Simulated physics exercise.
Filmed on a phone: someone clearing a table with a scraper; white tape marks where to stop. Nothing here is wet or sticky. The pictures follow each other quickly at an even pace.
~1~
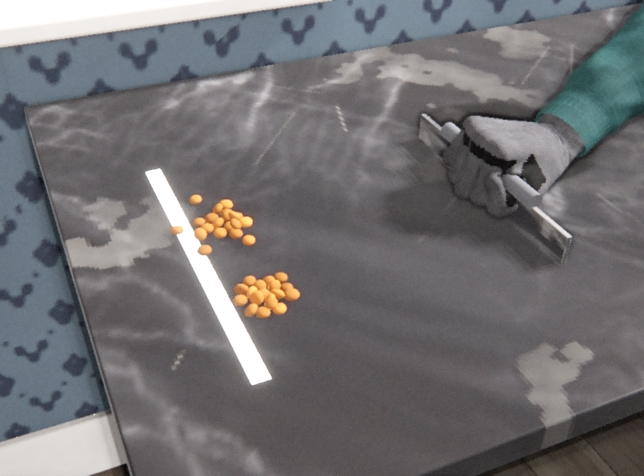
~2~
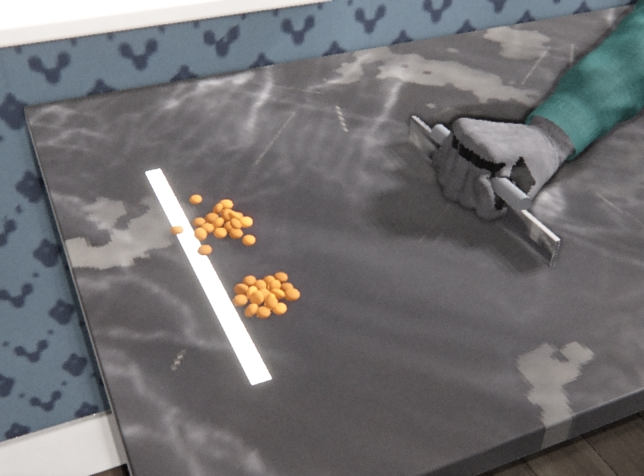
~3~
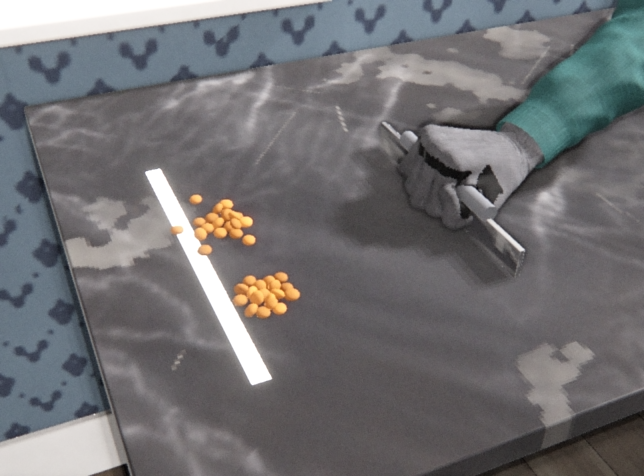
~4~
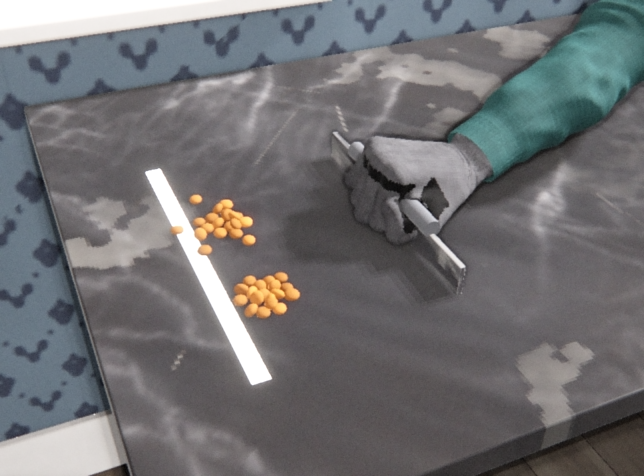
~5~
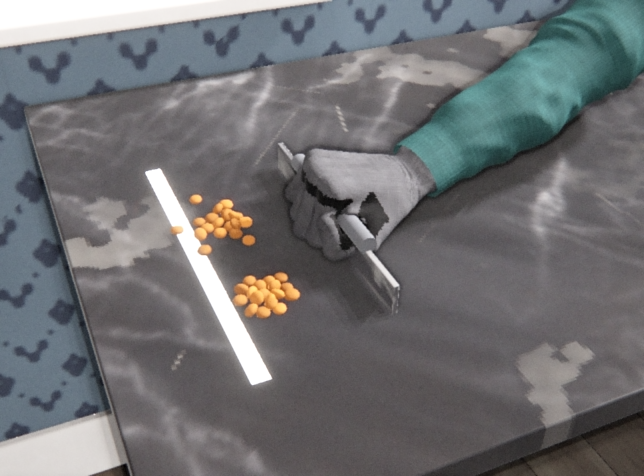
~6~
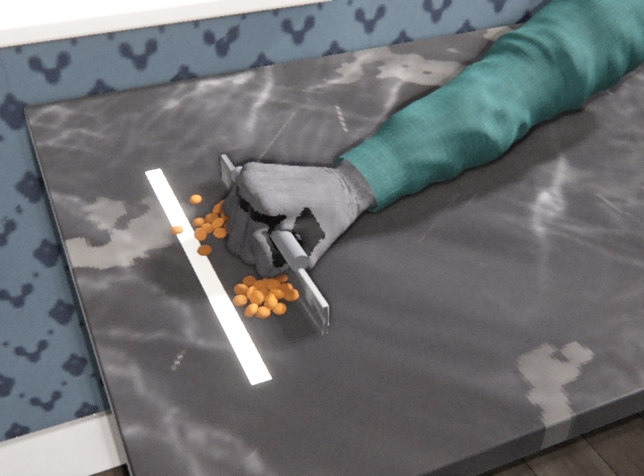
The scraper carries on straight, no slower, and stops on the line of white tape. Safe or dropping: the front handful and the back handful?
The front handful loses pieces over the edge and the back handful loses pieces over the edge.
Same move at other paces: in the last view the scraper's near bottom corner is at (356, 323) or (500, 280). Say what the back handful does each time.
One: It loses pieces over the edge. Two: It stays on top.
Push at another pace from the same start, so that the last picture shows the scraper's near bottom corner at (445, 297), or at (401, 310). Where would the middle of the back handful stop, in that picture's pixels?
One: (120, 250). Two: (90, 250).
Then, 0.05 s past the last view, scraper still moving, near (209, 234); front handful all on the table, its front near (200, 310); back handful all on the table, its front near (163, 248).
Then, 0.12 s past the last view, scraper stopped at the white tape; front handful all on the table, its front near (113, 293); back handful all on the table, its front near (86, 249).
Then, 0.40 s past the last view, scraper stopped at the white tape; front handful nearly all over the edge; back handful nearly all over the edge.
Finally, scraper stopped at the white tape; front handful nearly all over the edge; back handful nearly all over the edge.
